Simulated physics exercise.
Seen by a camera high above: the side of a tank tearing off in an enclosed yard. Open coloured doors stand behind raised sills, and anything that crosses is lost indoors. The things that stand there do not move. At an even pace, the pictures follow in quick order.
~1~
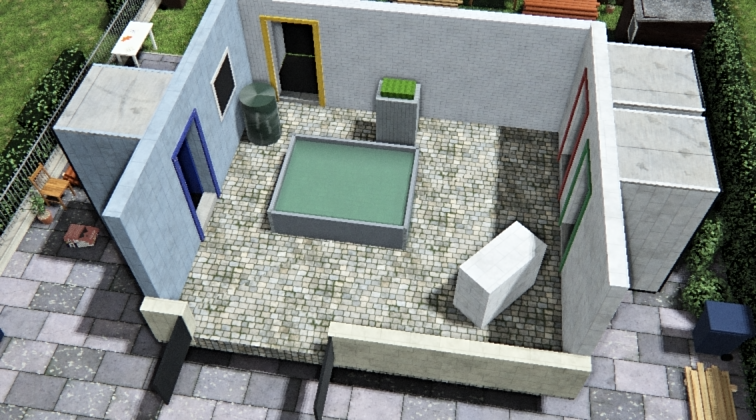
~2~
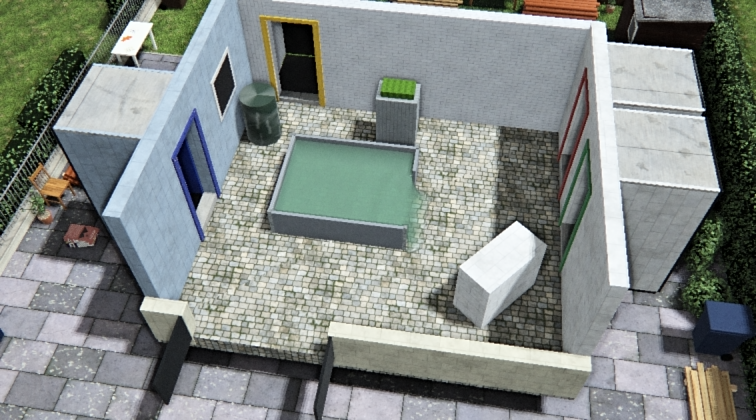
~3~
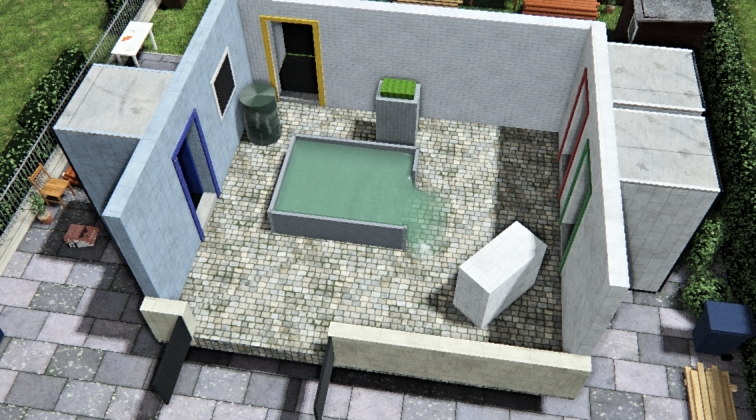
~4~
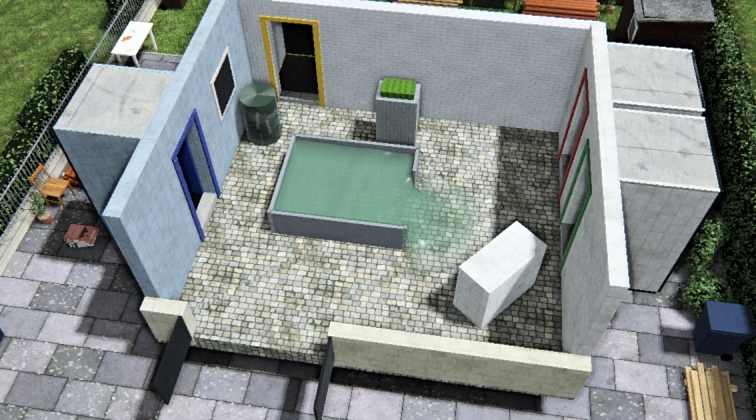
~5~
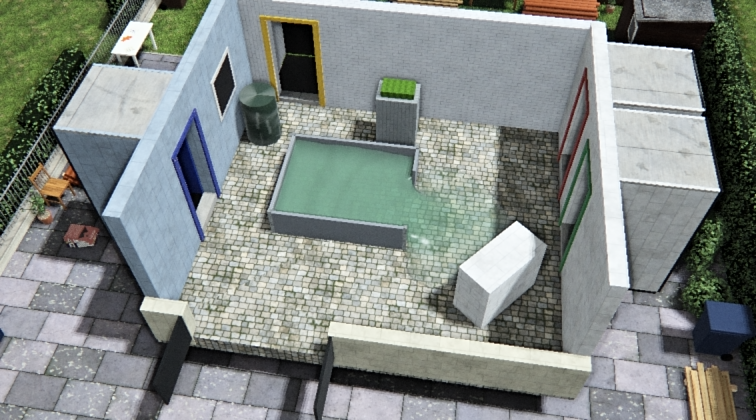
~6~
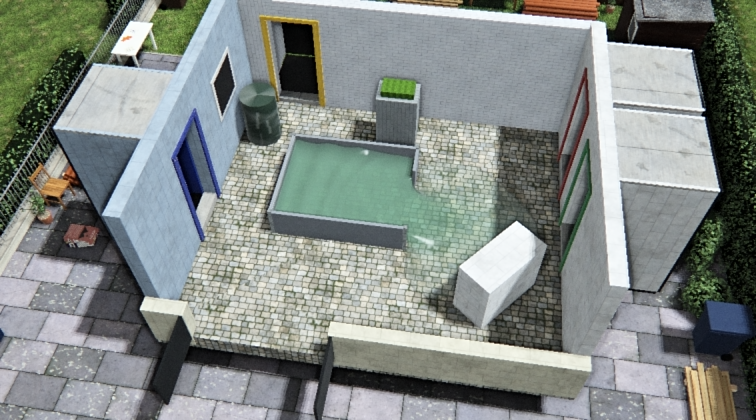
Green water sits still in an open grey tank inside a walled, cobbled yard until the tank's right side gives way. The water pours out through the gap onto the paving, then spreads steadily rightward in a thin, widening sheet, reaching past the near white block toward the right wall.
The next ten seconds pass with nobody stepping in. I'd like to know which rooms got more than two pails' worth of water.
I expect the blue door to let through an acceptable amount, I expect the green door to let through too much, I expect the yellow door to let through an acceptable amount, I expect the red door to let through an acceptable amount.
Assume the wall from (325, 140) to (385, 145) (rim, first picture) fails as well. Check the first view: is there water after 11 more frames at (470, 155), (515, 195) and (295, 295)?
Going in your order, I'd say drenched, then drenched, then still bare.
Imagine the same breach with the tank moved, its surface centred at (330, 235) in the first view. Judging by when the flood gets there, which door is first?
It's the green door.
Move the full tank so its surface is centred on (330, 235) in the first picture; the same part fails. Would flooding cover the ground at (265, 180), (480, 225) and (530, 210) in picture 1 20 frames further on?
Spot one is not touched, spot two is touched, spot three is touched.
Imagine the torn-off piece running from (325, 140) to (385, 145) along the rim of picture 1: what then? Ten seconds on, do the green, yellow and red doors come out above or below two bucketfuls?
Door by door - green doesn't reach it, yellow tops the limit, red doesn't reach it.
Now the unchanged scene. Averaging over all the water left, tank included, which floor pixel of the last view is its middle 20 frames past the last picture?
At about (425, 214).
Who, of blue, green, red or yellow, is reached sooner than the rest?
The green door, I reckon.
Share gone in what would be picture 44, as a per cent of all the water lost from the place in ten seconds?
Share gone by then: About 85 %.
A moment on, water covers 25 % of the floor; the blue door not reached, the green door over two buckets in, the yellow door not reached, the red door wet at the sill, nothing in.
Next, water covers 30 % of the floor; the blue door not reached, the green door far over two buckets in, the yellow door not reached, the red door wet at the sill, nothing in.
Then, water covers 50 % of the floor; the blue door not reached, the green door far over two buckets in, the yellow door not reached, the red door wet at the sill, nothing in.
Later, water covers 80 % of the floor; the blue door not reached, the green door far over two buckets in, the yellow door wet at the sill, nothing in, the red door wet at the sill, nothing in.
In the end, water covers 95 % of the floor; the blue door wet at the sill, nothing in, the green door far over two buckets in, the yellow door wet at the sill, nothing in, the red door wet at the sill, nothing in.
